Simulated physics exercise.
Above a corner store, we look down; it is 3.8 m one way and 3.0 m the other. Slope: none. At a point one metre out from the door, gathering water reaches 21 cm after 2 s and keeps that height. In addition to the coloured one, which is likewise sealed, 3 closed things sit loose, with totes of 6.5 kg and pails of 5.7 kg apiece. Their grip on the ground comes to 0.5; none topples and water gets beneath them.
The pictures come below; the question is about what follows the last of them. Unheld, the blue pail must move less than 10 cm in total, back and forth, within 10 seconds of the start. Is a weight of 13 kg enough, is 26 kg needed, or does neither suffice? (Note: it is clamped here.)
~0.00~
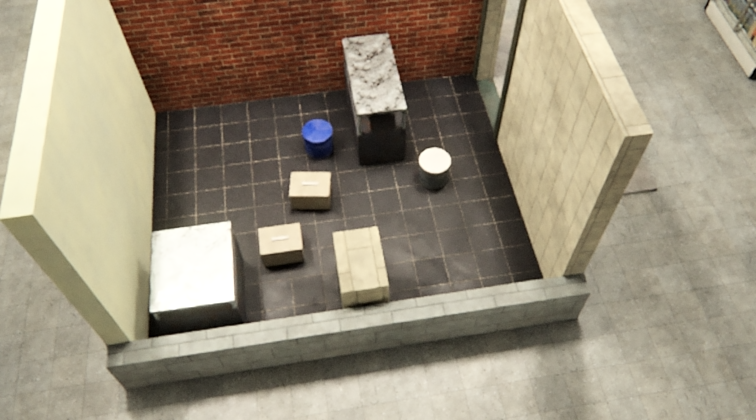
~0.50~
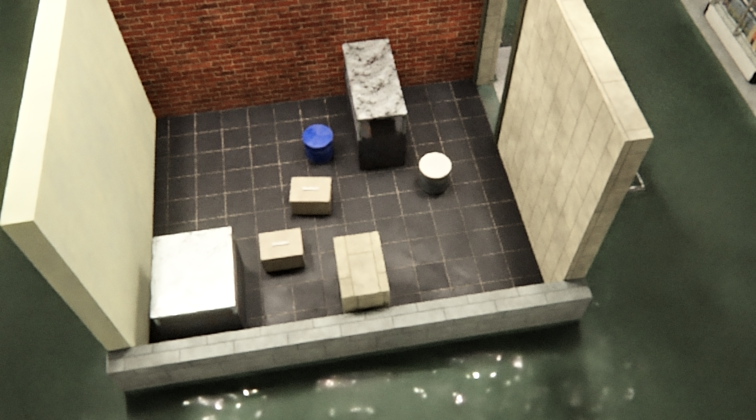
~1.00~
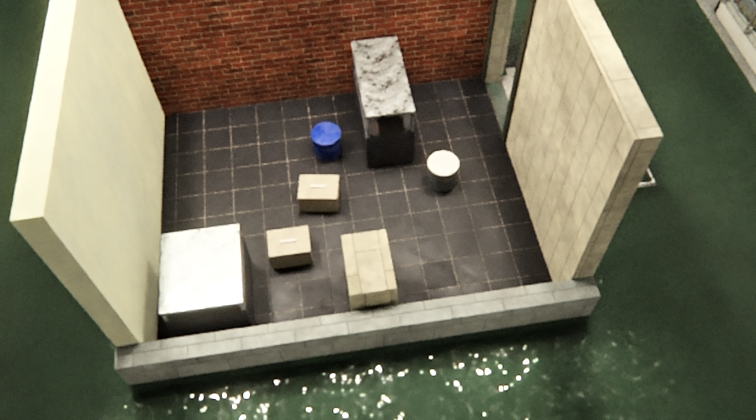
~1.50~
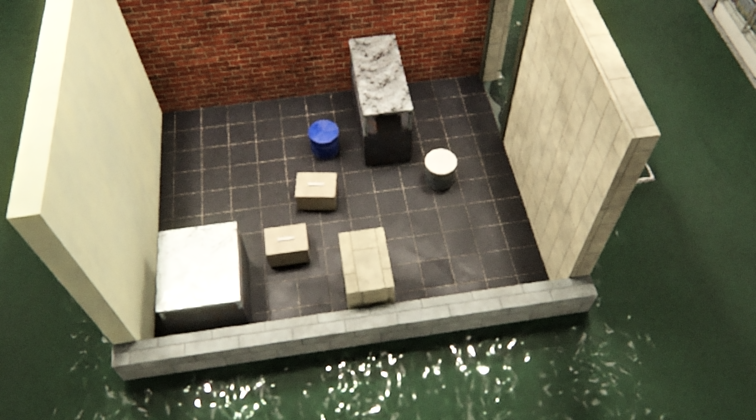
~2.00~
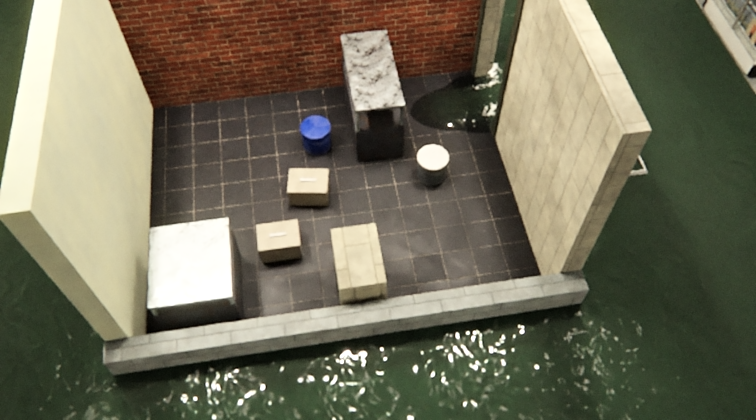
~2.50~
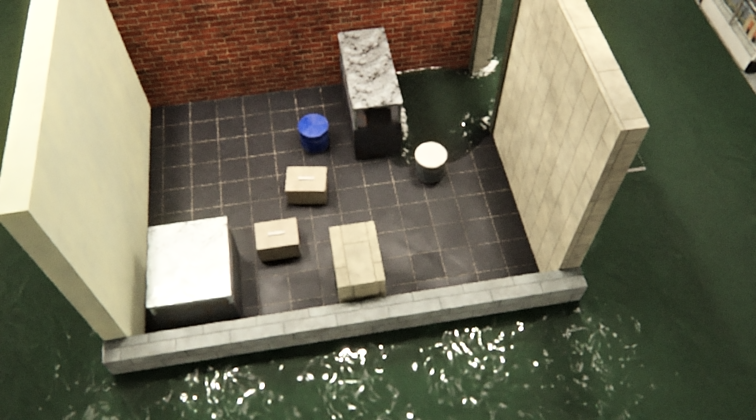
13 kg is enough.
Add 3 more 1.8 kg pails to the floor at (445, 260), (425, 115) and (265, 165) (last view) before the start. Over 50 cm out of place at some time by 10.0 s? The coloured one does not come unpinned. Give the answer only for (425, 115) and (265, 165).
In that order: Beyond it, within it.
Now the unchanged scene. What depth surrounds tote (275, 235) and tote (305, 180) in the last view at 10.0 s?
About 6 and 3 cm.
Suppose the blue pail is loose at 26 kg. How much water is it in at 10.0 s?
Close to 2 cm deep.
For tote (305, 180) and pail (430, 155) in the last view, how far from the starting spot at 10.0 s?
In turn: 10 cm, 140 cm.
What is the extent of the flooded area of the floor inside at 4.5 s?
Some 7.0 m2 of it.
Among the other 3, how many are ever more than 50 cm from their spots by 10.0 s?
By my count, 2.
After 3.5 s the blue pail would be 0 cm from its start with 13 kg and 0 cm from its start with 26 kg; 0 cm of water round it then.
After 4.5 s the blue pail would be 0 cm from its start with 13 kg and 0 cm from its start with 26 kg; 0 cm of water round it then.
After 7.0 s the blue pail would be 0 cm from its start with 13 kg and 0 cm from its start with 26 kg; 1 cm of water round it then.
After 10.0 s the blue pail would be 0 cm from its start with 13 kg and 0 cm from its start with 26 kg; 2 cm of water round it then.
